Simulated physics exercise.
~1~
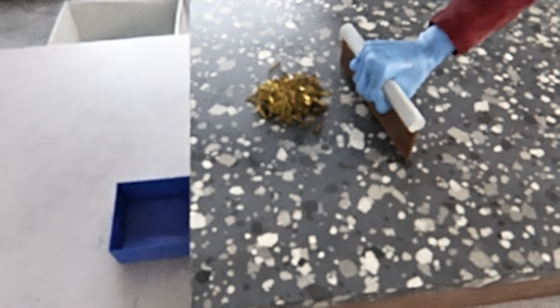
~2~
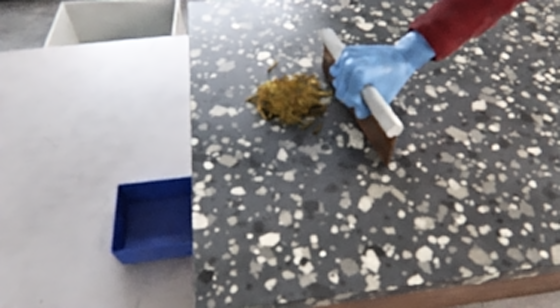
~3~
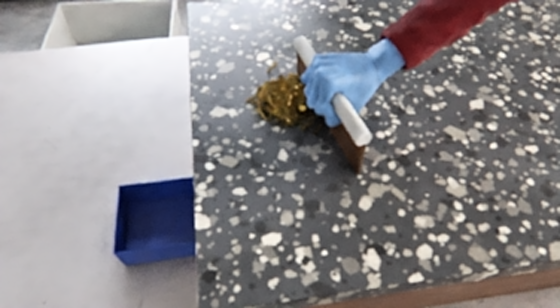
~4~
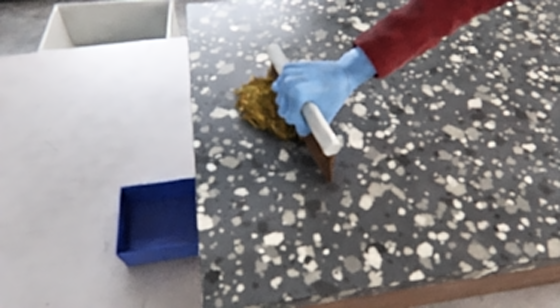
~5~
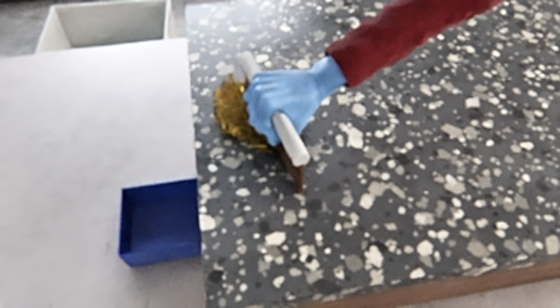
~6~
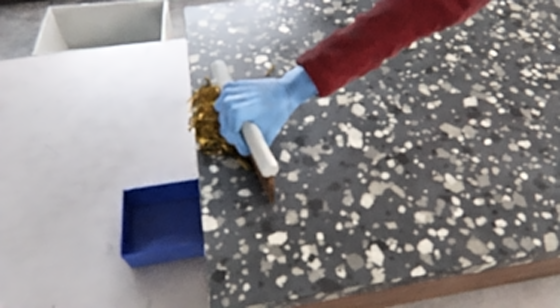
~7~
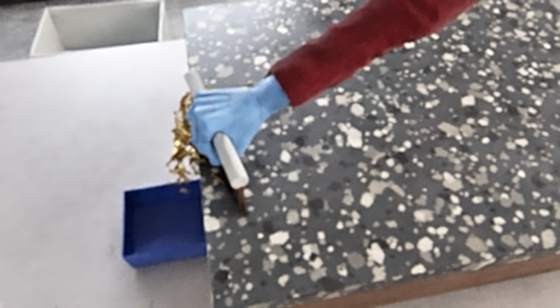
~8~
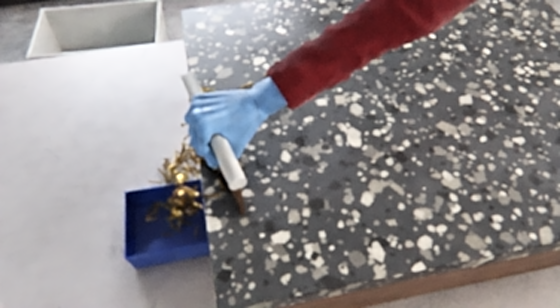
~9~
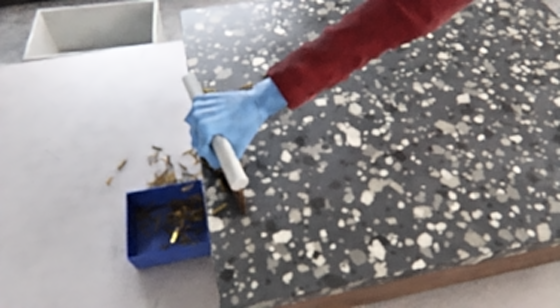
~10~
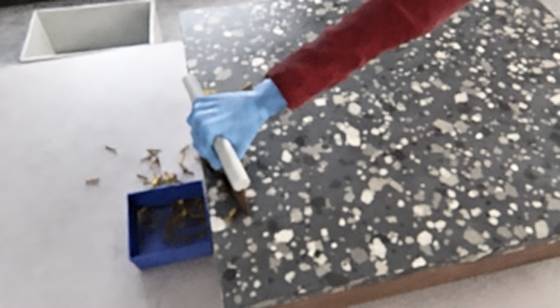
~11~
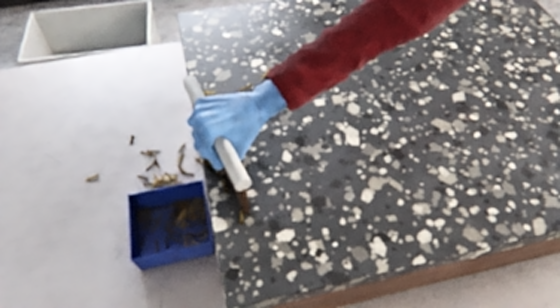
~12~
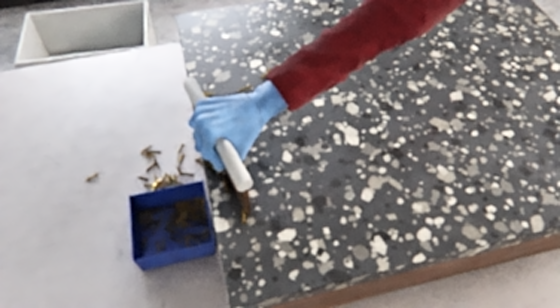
To begin with, a blue-gloved hand in a red sleeve holds a scraper to the right of a heap of small brass-coloured pieces on a dark speckled slab, with a blue tin below the slab's left edge. The hand slides the scraper left until it meets the heap and pushes it along. At the edge, the pieces begin to spill over as the scraper stops. They tumble down, some into the tin and others onto the pale surface beside it. Finally, the hand stays still, with many pieces in the tin and a scattering lying just behind it.
